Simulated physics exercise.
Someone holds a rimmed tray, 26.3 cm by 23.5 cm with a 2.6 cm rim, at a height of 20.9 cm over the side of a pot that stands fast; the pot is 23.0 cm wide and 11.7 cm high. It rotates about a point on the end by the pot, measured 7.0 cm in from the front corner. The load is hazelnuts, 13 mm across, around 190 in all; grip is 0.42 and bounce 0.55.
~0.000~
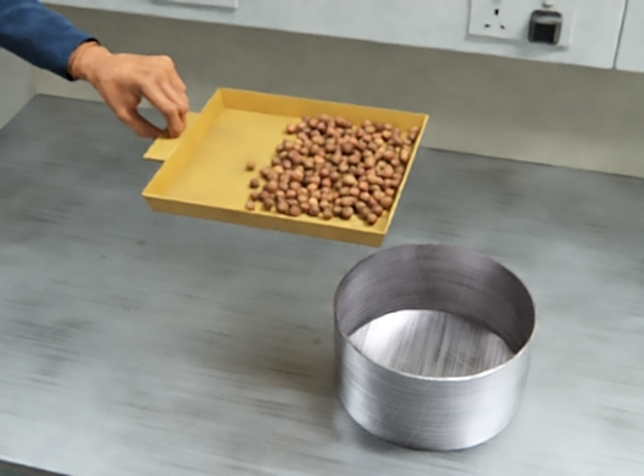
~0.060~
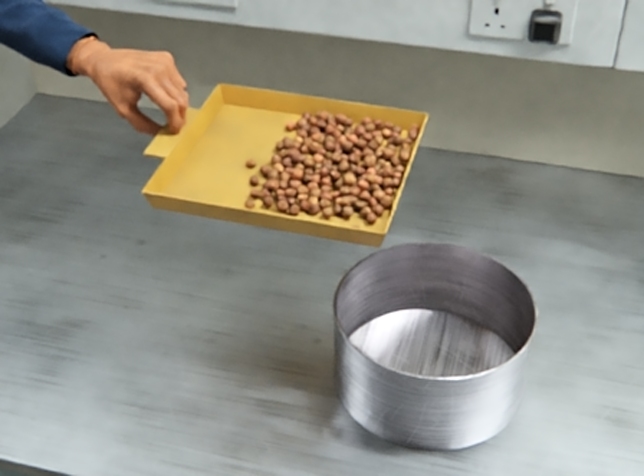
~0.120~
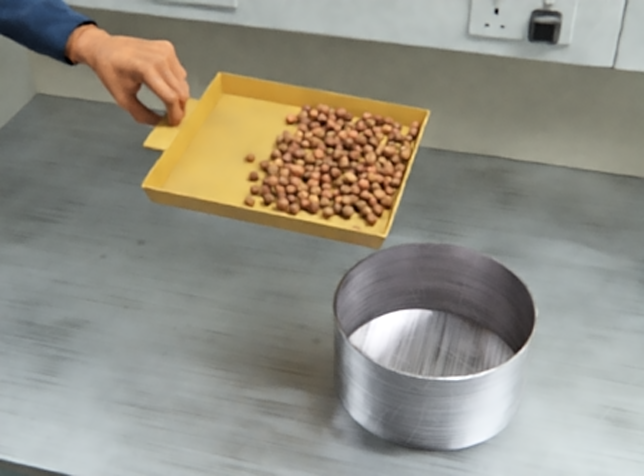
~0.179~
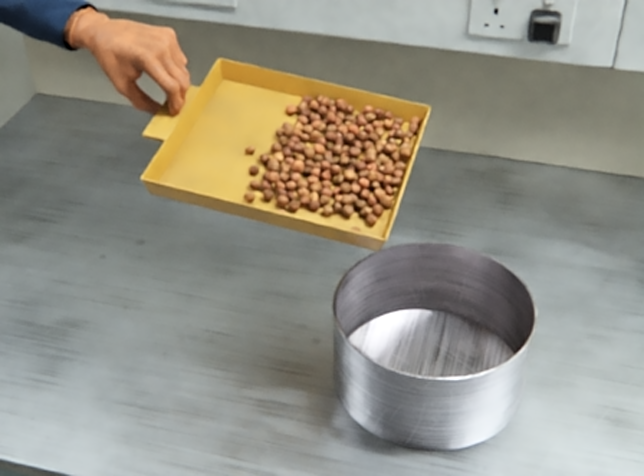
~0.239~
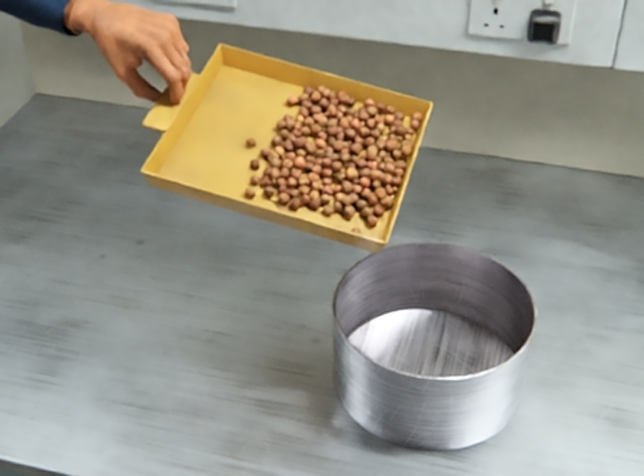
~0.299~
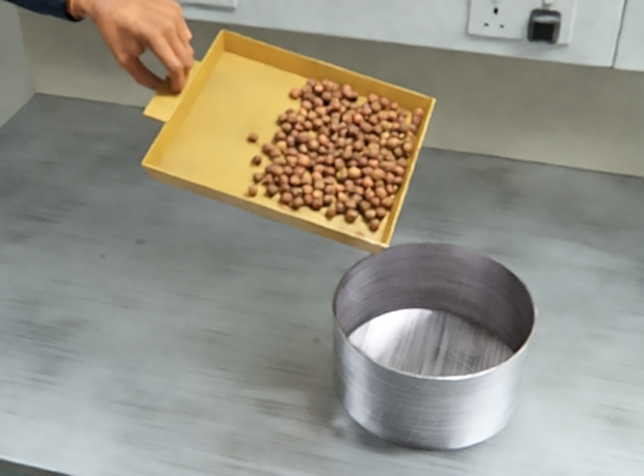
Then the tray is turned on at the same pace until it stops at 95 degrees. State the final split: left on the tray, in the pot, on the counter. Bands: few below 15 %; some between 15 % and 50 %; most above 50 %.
Tray: Few; pot: Most; counter: Few.
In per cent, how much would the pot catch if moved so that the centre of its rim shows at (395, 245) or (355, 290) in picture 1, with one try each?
In order, about 15 and about 95 per cent.
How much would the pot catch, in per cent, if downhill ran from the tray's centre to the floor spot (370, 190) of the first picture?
That would be close to 75 per cent.
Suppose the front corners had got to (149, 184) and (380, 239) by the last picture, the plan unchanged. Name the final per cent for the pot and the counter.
In the pot: 85 per cent; on the counter: 15 per cent.
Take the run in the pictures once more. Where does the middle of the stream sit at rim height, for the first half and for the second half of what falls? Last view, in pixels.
I'd mark about (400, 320) for the first half and about (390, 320) for the second.
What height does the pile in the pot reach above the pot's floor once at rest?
Roughly 3.5 centimetres.
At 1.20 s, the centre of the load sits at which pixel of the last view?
(391, 218) or thereabouts.
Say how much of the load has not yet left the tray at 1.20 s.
It comes to near 80 per cent.
Then, at 0.84 s, tilt 54 degrees; the tray holds 100 %, the pot 0 %.
Then, at 1.20 s, tilt 78 degrees; the tray holds 80 %, the pot 10 %.
After 1.65 s, tilt 95 degrees; the tray holds 0 %, the pot 95 %.
At rest (2.4 s), tray 0 %, pot 100 %, counter 0 %.
